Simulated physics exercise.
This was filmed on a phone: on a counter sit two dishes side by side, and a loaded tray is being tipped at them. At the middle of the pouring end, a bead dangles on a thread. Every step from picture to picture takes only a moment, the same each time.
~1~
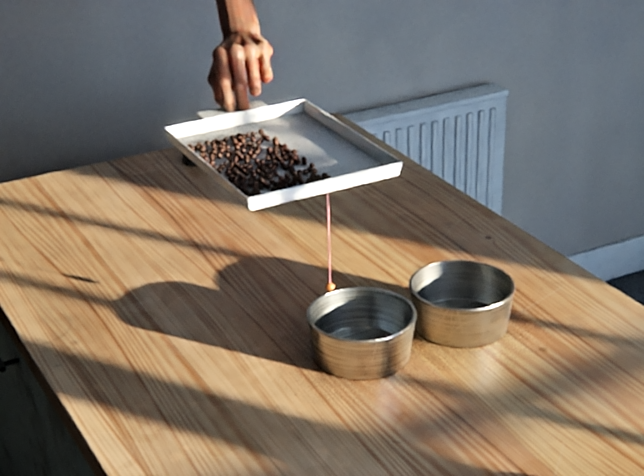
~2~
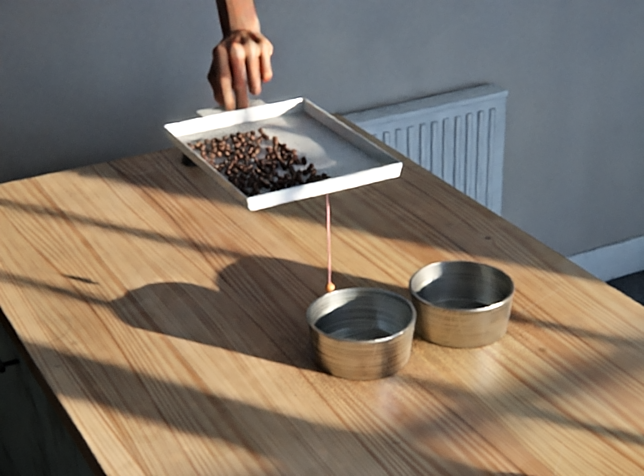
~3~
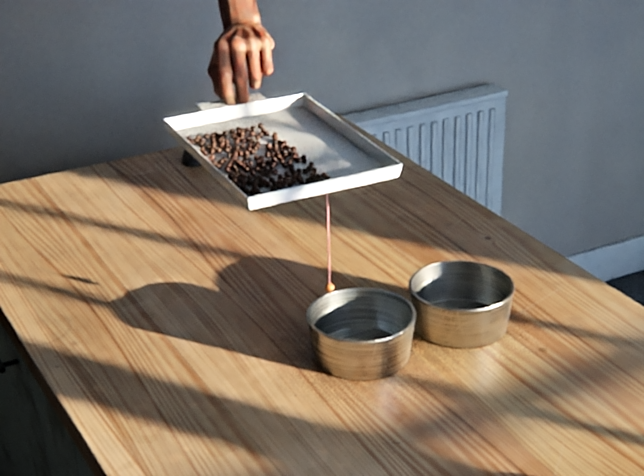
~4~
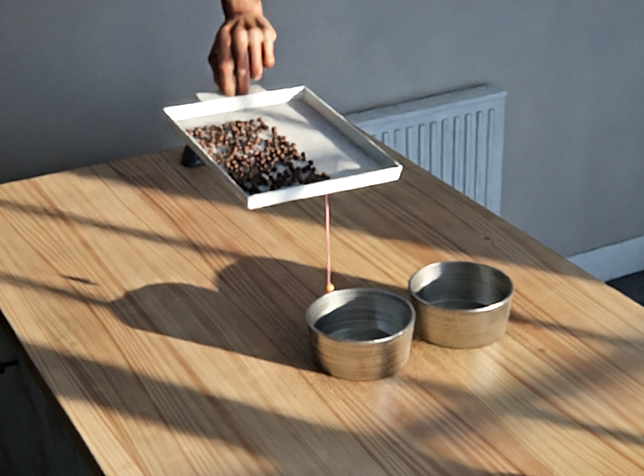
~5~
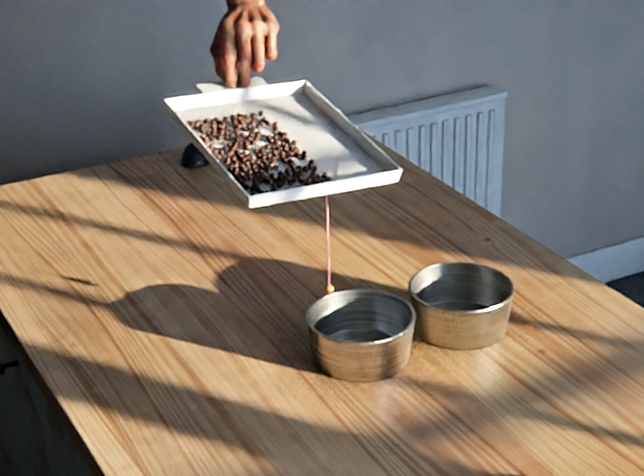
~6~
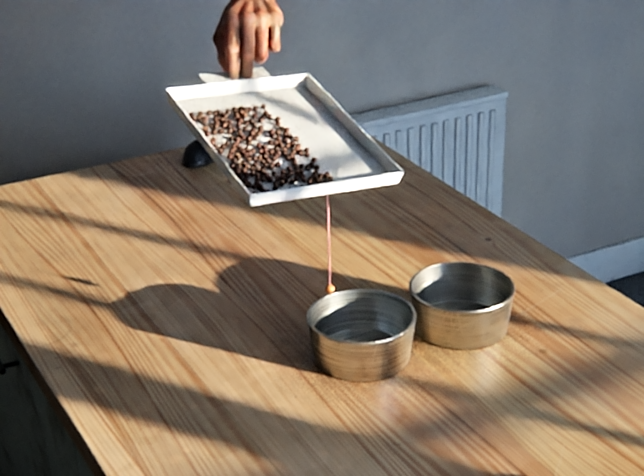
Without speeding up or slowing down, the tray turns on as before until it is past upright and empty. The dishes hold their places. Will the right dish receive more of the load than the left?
No, the left-side dish receives more.
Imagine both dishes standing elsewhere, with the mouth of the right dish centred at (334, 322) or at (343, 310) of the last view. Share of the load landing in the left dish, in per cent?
You'd end up with around 0 per cent and then around 0 per cent.
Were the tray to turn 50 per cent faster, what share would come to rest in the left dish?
Close to 40 in a hundred.
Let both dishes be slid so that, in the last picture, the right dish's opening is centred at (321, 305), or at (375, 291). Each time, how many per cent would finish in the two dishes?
You'd get about 20 per cent first and about 90 per cent second.
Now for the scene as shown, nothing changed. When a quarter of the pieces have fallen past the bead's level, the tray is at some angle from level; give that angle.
Somewhere around 100 degrees.
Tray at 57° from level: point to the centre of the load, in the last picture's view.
I'd mark it close to (338, 178).
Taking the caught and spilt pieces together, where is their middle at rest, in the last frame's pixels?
The centre comes to rest close to (383, 332).
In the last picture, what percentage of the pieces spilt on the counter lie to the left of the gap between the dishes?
Estimate: About 70 per cent.
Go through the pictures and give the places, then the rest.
Corners of the pouring end at (249, 197) and (399, 162), level; middle of the load at (259, 166), allspice berries; left dish at (388, 353); right dish at (490, 322); bead on its thread at (330, 287), in the first frame.
Corners of the pouring end at (249, 197) and (398, 162), level; middle of the load at (259, 166), in the second frame.
Corners of the pouring end at (249, 196) and (399, 164), tipped barely, lowest at the right corner; middle of the load at (259, 163), in the third frame.
Corners of the pouring end at (249, 195) and (398, 166), tipped a little, lowest at the right corner; middle of the load at (258, 159), in the fourth frame.
Corners of the pouring end at (250, 195) and (399, 169), tipped a little, lowest at the right corner; middle of the load at (259, 156), in the fifth frame.
Corners of the pouring end at (252, 193) and (400, 171), tipped a little, lowest at the right corner; middle of the load at (261, 152); left dish at (388, 355); right dish at (490, 324), in the sixth frame.
Soon after the last picture, tray tipped steeply; nearly all on the tray; a stray few in the left dish; a stray few in the right dish; a stray few in the air.
A little later, tray tipped right over; most on the tray; a stray few in the left dish; a stray few in the right dish; a stray few outside both; about a quarter in the air.
Later still, tray tipped past a quarter turn; about half in the left dish; a small part in the right dish; about half outside both.
At rest, tray tipped past a quarter turn; about half in the left dish; a small part in the right dish; about half outside both.
